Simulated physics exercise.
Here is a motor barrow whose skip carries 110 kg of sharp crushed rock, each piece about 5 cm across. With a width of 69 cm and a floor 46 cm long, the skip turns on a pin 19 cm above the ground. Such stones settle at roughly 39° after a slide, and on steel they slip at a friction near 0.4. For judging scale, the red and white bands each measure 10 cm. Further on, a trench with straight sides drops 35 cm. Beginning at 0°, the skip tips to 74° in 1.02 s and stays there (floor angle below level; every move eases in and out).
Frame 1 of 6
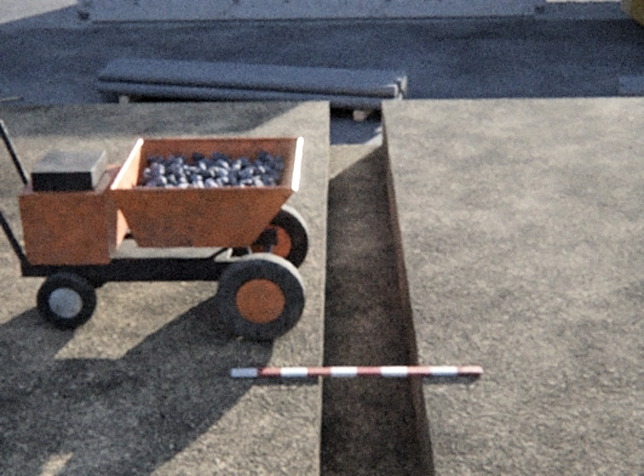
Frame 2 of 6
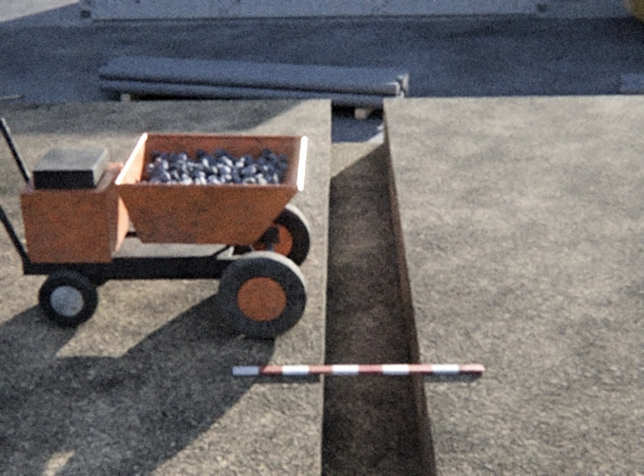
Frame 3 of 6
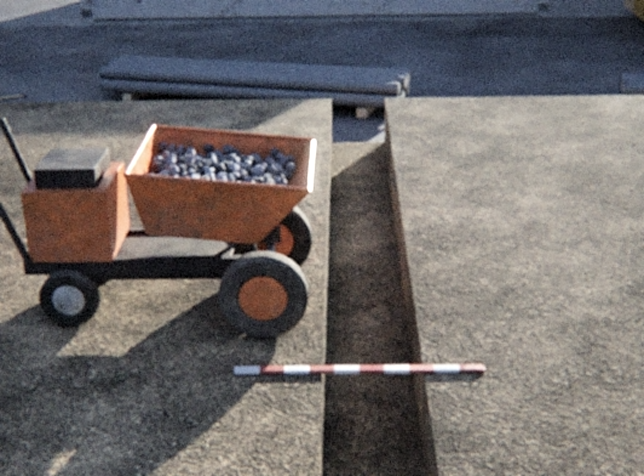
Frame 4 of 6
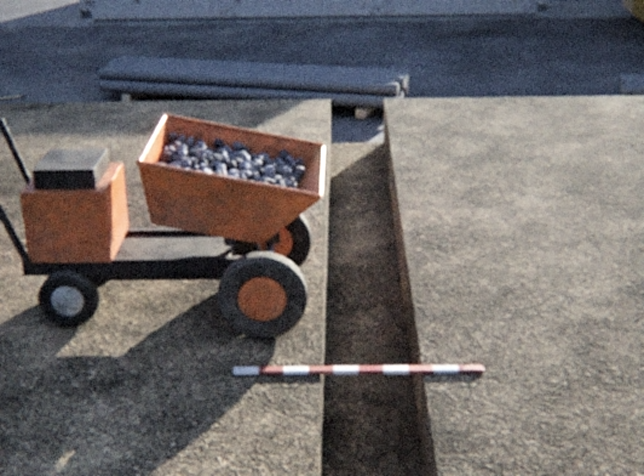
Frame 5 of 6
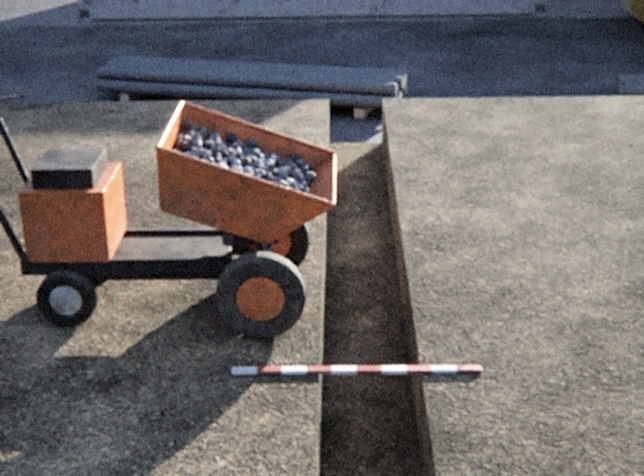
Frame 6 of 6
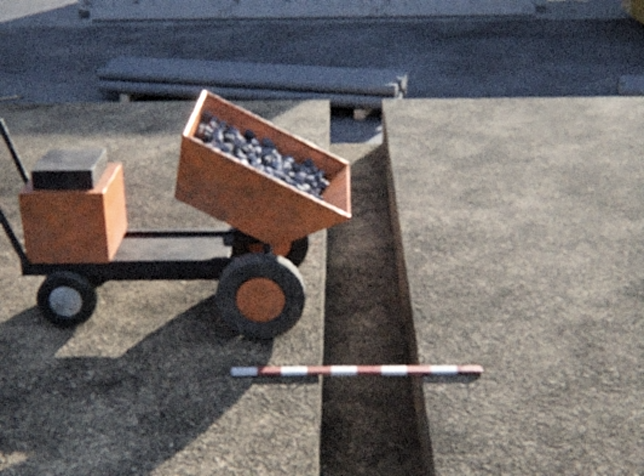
Orange skip of dark rocks on a small motor barrow tilting steadily down to the right beside a straight-sided trench.
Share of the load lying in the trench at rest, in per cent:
63 per cent.
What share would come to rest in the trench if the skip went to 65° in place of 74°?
Some 30 in a hundred, I'd say.
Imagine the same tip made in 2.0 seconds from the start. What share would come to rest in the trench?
Around 70 per cent would end in the trench.
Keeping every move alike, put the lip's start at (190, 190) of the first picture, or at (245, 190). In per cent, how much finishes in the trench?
75 %, then 100 %.
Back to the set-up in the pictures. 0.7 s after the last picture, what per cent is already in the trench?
Some 10 per cent.
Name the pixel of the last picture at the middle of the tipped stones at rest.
Resting centre: About (402, 349).
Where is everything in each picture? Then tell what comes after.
In the first frame, the skip is at 0°, its lip at (295, 189); the top of the load is at (208, 170).
The second frame shows lip at (300, 188), floor tilted 1°, highest stones at (186, 167).
In the third frame, the skip is at 6°, its lip at (310, 190); the top of the load is at (180, 159).
The fourth frame shows lip at (321, 197), floor tilted 12°, highest stones at (183, 149).
The fifth frame shows lip at (334, 206), floor tilted 20°, highest stones at (190, 137).
The sixth frame shows lip at (349, 219), floor tilted 28°, highest stones at (205, 128).
Then, 0.3 s after the last picture the floor is at 62°, 100 % in the skip; the foremost stones are at (371, 247).
Then, 0.7 s after the last picture the floor is at 74°, 75 % in the skip, 9 % in the trench, 16 % past the trench; the foremost stones are at (462, 309).
Then, 1.0 s after the last picture the floor is at 74°, 36 % in the skip, 25 % in the trench, 39 % past the trench; the foremost stones are at (550, 315).
Then, 3.0 s after the last picture the floor is at 74°, 0 % in the skip, 63 % in the trench, 37 % past the trench; the foremost stones are at (584, 330).
